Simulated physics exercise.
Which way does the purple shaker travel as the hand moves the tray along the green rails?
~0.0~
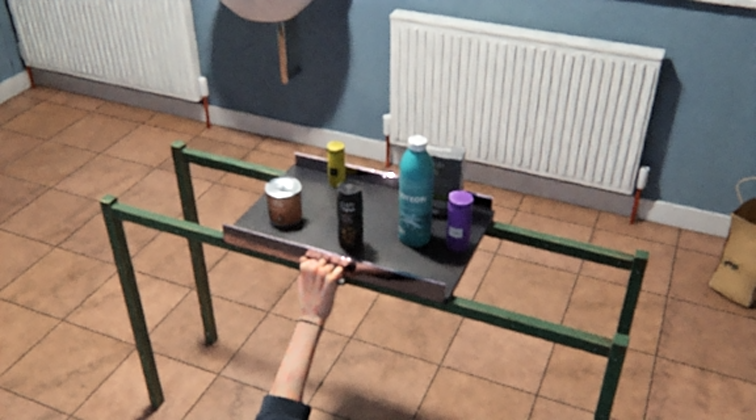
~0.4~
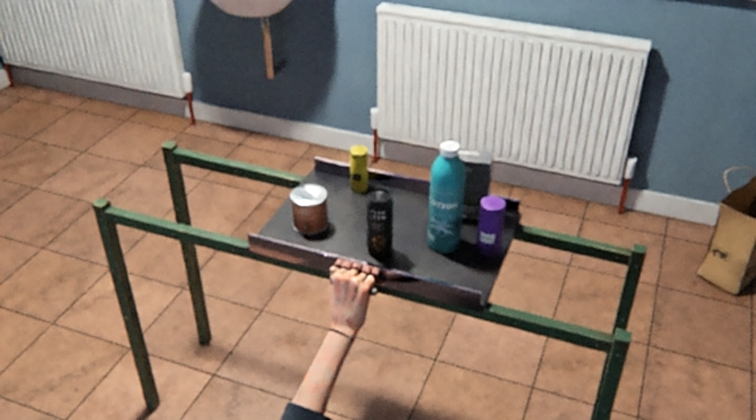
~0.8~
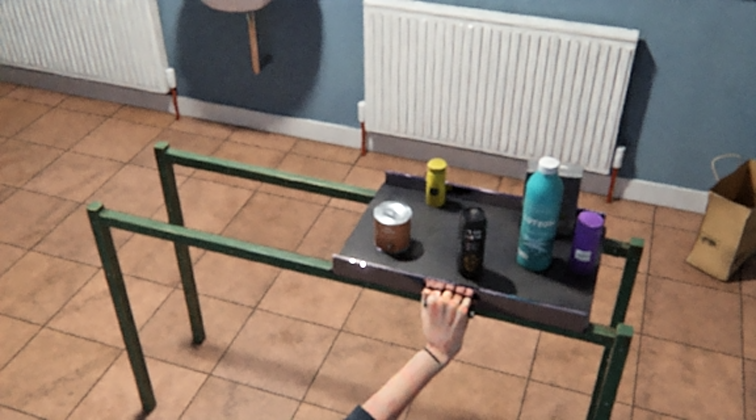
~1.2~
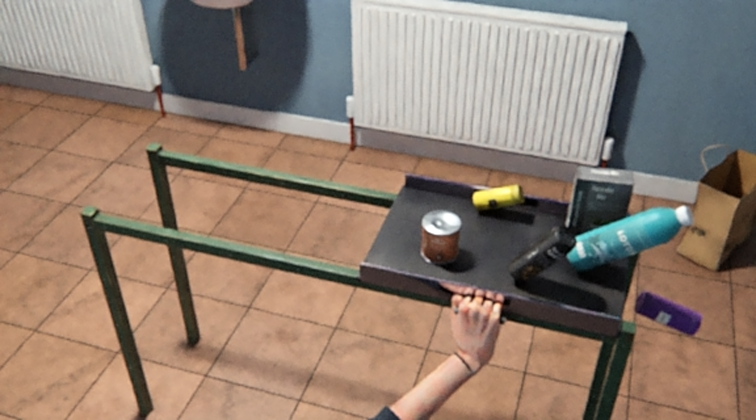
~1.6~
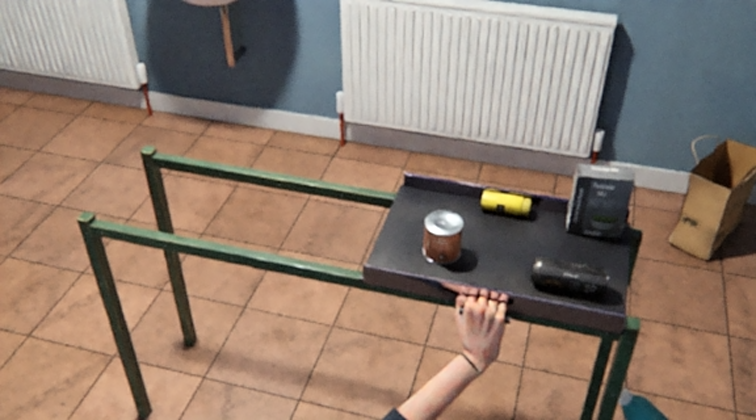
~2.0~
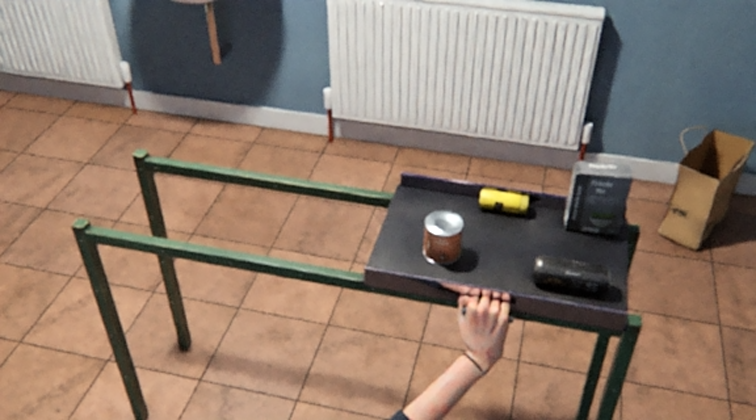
The purple shaker moves to the right, riding along with the tray and then going off its right end.
